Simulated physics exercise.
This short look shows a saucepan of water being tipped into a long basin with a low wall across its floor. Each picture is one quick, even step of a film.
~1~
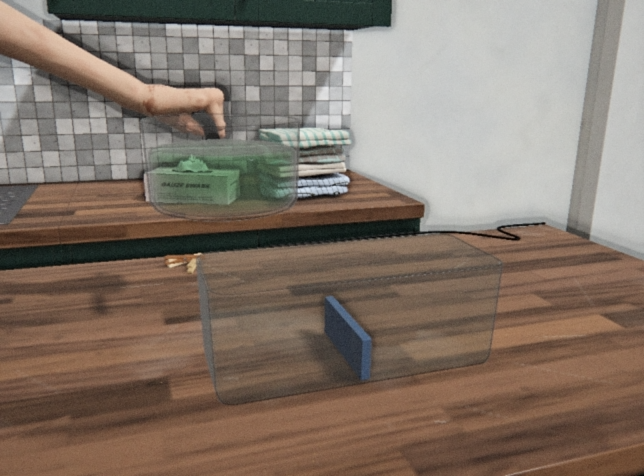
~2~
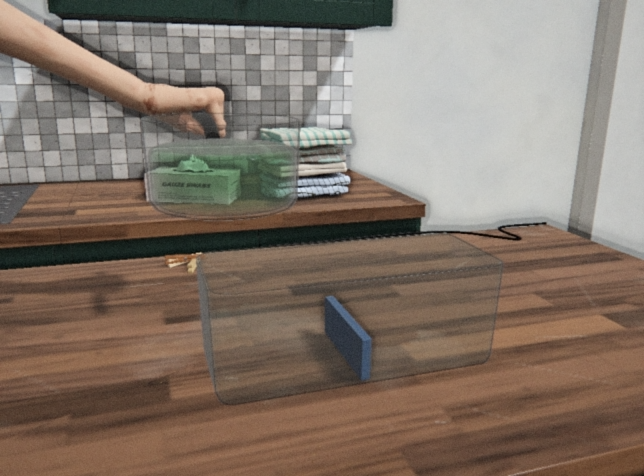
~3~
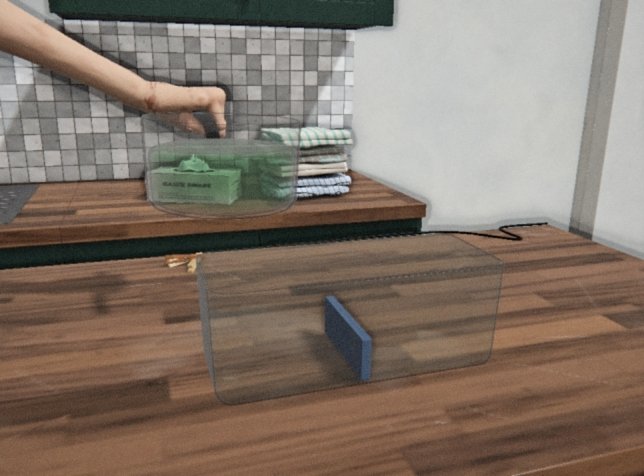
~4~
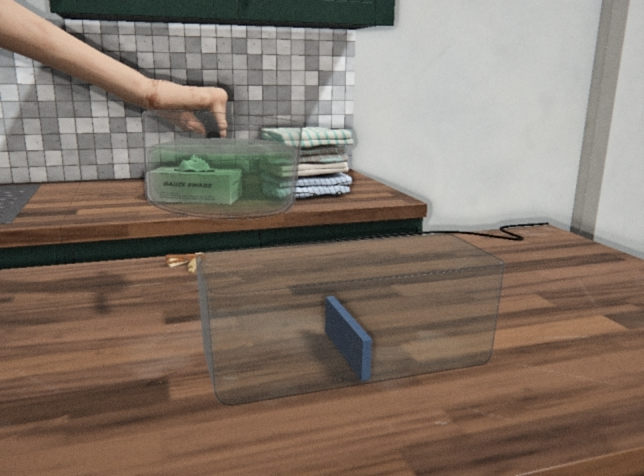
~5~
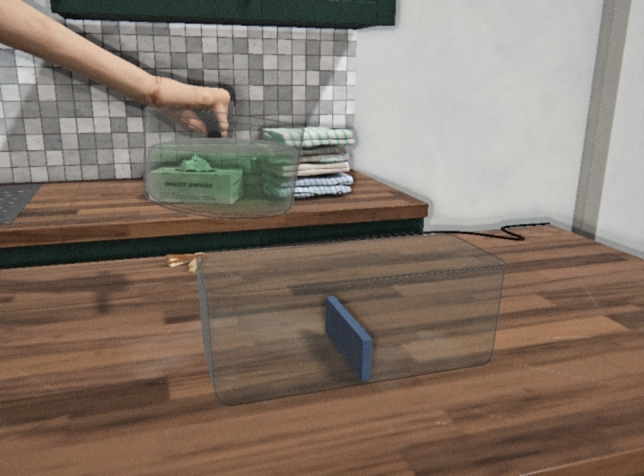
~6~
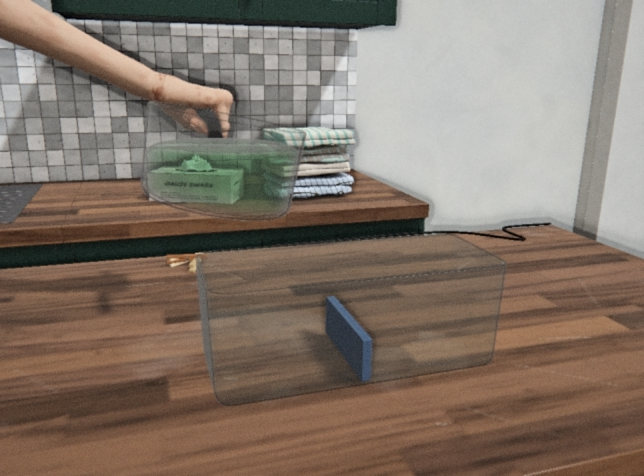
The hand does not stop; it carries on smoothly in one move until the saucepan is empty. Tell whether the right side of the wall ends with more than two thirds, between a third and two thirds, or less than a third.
The share right of the wall falls in the middle range, one third to two thirds.
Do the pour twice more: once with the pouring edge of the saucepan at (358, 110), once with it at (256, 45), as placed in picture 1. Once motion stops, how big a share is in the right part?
The first gives 95 %, the second 20 %.
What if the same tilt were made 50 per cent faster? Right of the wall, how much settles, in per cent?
Close to 35 per cent.
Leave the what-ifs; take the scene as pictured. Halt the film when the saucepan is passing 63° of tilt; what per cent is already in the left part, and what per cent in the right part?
About 5 % left and about 0 % right.
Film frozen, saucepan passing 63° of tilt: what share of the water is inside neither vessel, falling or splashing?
Around 20 percent.
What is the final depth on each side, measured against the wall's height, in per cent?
On the left it is 50 per cent, on the right 40.
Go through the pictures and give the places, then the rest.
It leans 0°; its right rim is at (296, 121); the water meets the walls at (147, 151) and (292, 147); the long basin's rim runs from (203, 275) to (475, 249); the wall's top is at (346, 317), in the first frame.
It leans 0°; its right rim is at (296, 120); the water meets the walls at (147, 150) and (292, 146), in the second frame.
It leans 2°; its right rim is at (297, 122); the water meets the walls at (147, 150) and (292, 146), in the third frame.
It leans 4°; its right rim is at (298, 124); the water meets the walls at (148, 149) and (293, 146), in the fourth frame.
It leans 7°; its right rim is at (300, 128); the water meets the walls at (147, 148) and (294, 147), in the fifth frame.
It leans 11°; its right rim is at (302, 133); the water meets the walls at (147, 148) and (295, 147), in the sixth frame.
A moment on, the tilt is 63° and 74 per cent is still to pour, 3 is left of the wall and 2 right of it.
Next, the tilt is 93° and 21 per cent is still to pour, 24 is left of the wall and 44 right of it.
Then the tilt is 97° and 4 per cent is still to pour, 48 is left of the wall and 46 right of it.
Later the tilt is 97° and 1 per cent is still to pour, 53 is left of the wall and 46 right of it.
Finally, 54 per cent lies left of the wall, 46 right of it and 0 outside.
